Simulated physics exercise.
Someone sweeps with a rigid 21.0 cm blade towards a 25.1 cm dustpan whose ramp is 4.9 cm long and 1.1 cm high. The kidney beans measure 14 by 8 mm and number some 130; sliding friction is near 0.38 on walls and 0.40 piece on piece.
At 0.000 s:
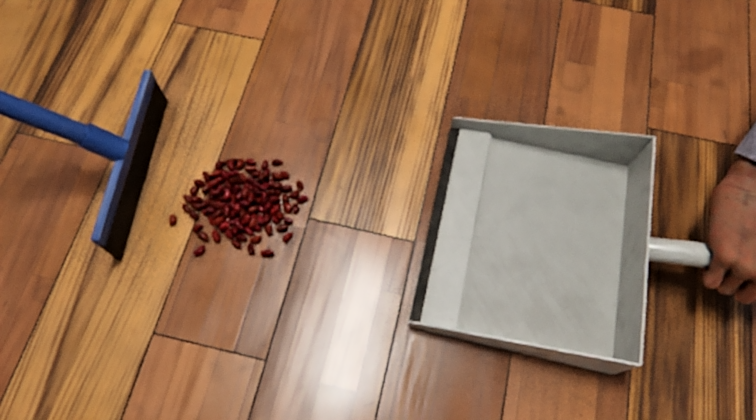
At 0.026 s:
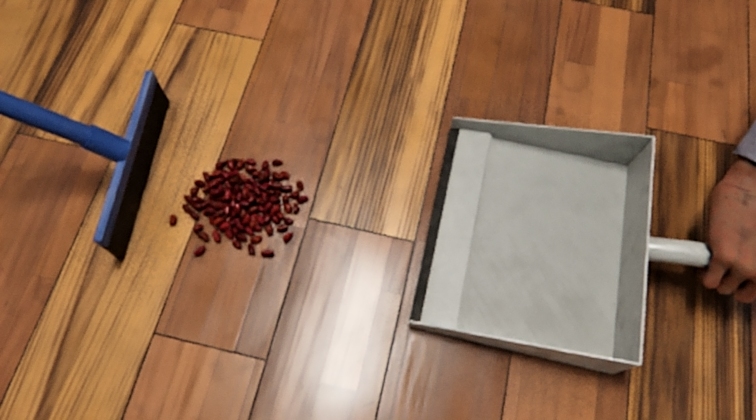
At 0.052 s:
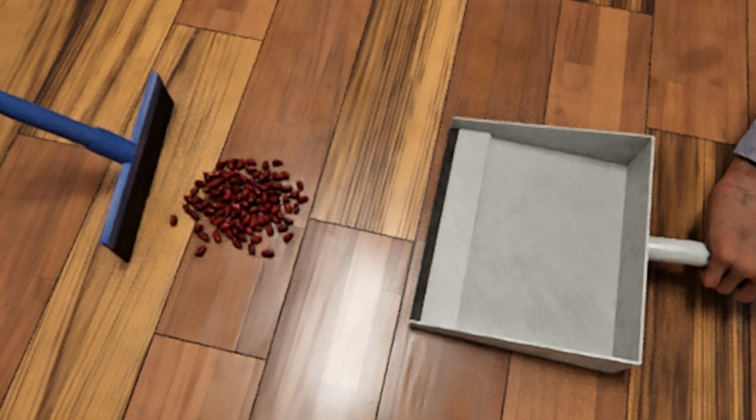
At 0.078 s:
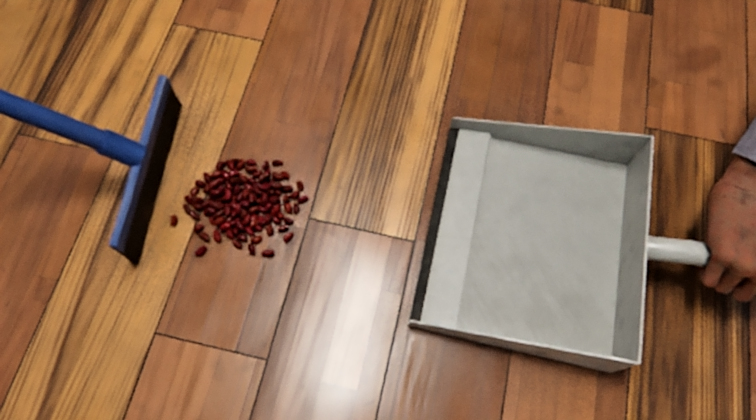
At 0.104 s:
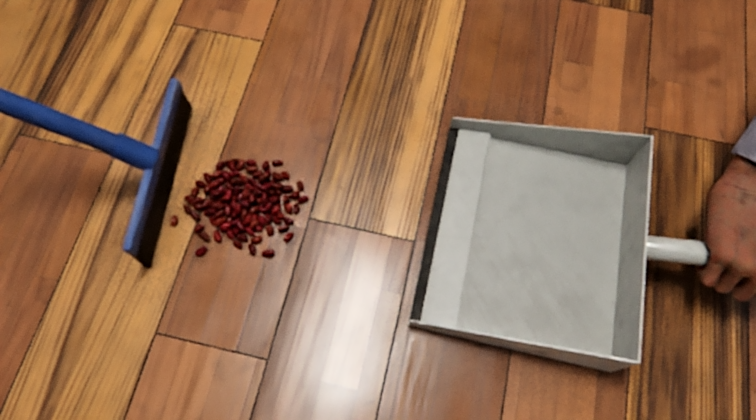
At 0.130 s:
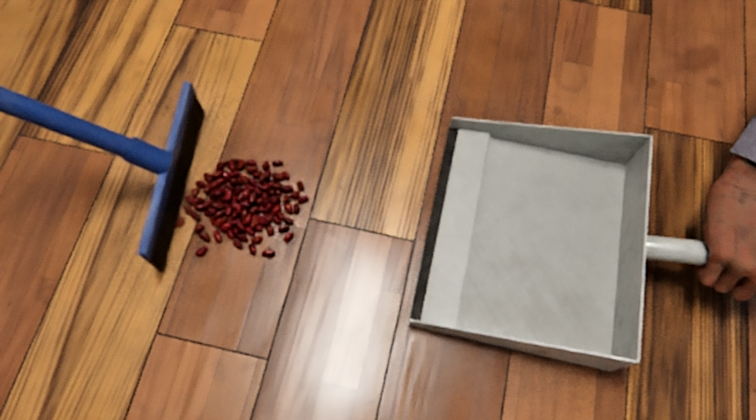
A blue-handled blade slides right across the wooden floor to the edge of the kidney beans.
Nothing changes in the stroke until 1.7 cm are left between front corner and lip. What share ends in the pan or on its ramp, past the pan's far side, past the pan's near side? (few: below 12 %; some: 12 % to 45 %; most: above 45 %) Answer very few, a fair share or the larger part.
Pan a fair share, far side very few, near side very few.
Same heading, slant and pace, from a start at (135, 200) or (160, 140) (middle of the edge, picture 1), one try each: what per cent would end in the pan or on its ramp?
About 25 and 35 per cent.
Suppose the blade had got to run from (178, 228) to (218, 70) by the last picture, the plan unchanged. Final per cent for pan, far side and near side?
Pan 35, far 10, near 5.
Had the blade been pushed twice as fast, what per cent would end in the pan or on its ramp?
In that case some 50 per cent.
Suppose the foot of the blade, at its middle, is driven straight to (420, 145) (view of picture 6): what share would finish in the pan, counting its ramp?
Some 35 per cent.
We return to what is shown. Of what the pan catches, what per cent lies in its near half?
Roughly 80 per cent.
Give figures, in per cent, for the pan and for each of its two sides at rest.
Pan 30; far side 5; near side 5.
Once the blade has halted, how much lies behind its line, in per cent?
About 5 per cent.
After 0.35 s, middle of the blade 16 cm from the lip; 0 % over the lip, far side 0 %, near side 0 %.
After 0.50 s, middle of the blade 7 cm from the lip; 0 % over the lip, far side 0 %, near side 5 %.
After 0.77 s, middle of the blade 3 cm from the lip; 35 % over the lip, far side 5 %, near side 5 %.
By 2.3 s all is still; pan 30 %, far side 5 %, near side 5 %, in front of the lip or behind the blade 60 %.
